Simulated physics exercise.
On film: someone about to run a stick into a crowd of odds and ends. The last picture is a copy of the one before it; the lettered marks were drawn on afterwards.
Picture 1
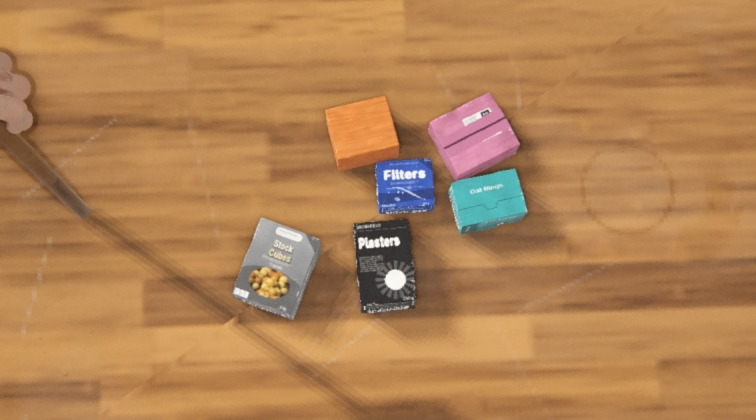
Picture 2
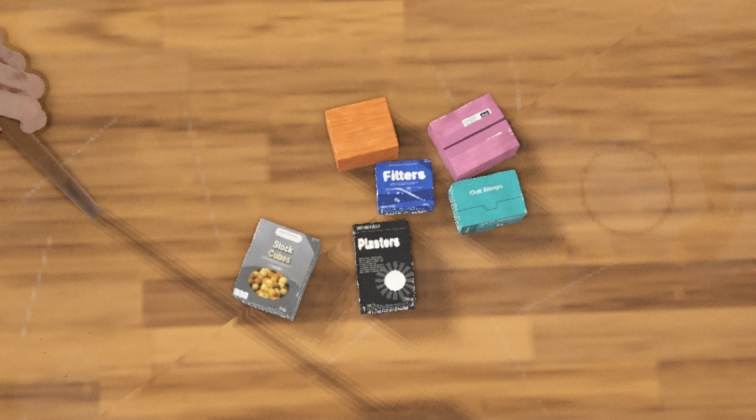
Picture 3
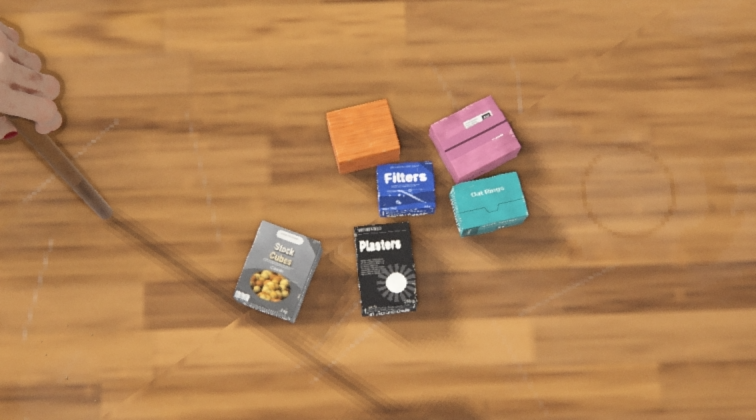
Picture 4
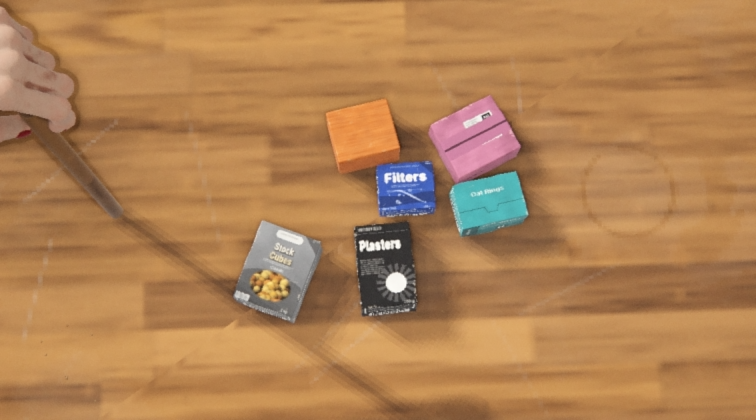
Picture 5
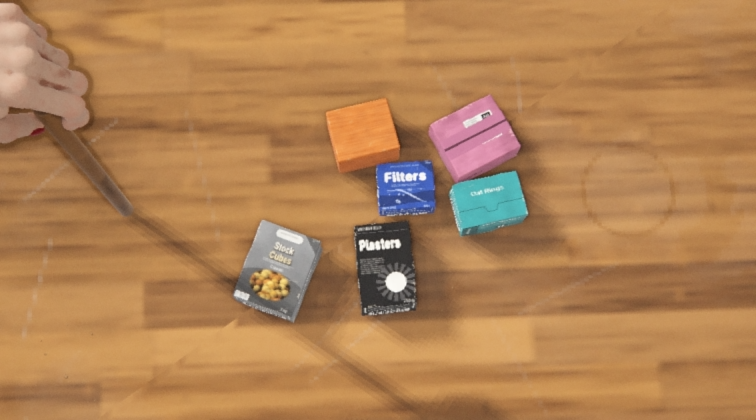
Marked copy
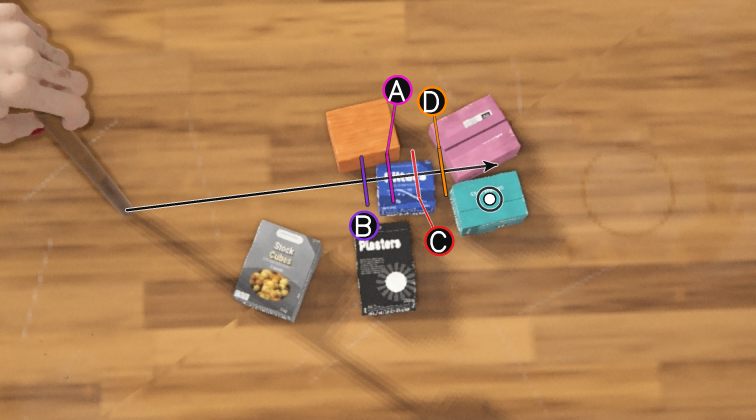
A hand holding a long, thin stick edged in a little from the left, while the grey, black, blue, orange, pink and turquoise boxes stayed still on the wooden surface.
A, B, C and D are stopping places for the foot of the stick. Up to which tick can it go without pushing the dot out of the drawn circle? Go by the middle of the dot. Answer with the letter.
Up to mark A.
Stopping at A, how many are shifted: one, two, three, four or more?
It has moved one.
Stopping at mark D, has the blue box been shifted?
Yes.
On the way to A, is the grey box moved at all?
By then, no.
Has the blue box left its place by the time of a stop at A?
Yes.
On the marked copy, A at (390, 178); B at (364, 181); C at (416, 174); D at (443, 171); the arrow from (127, 210) to (496, 165); the white dot at (489, 200).
Taking A. A third of the way, foot of the stick (222, 199).
Two thirds of the way, foot of the stick (319, 187).
When it is over, foot of the stick (390, 179); blue box (423, 192); the dot is still in its ring.
As for the rest, B keeps the dot in but is short; C shifts the dotted thing to (507, 216); D shifts the dotted thing to (513, 223).
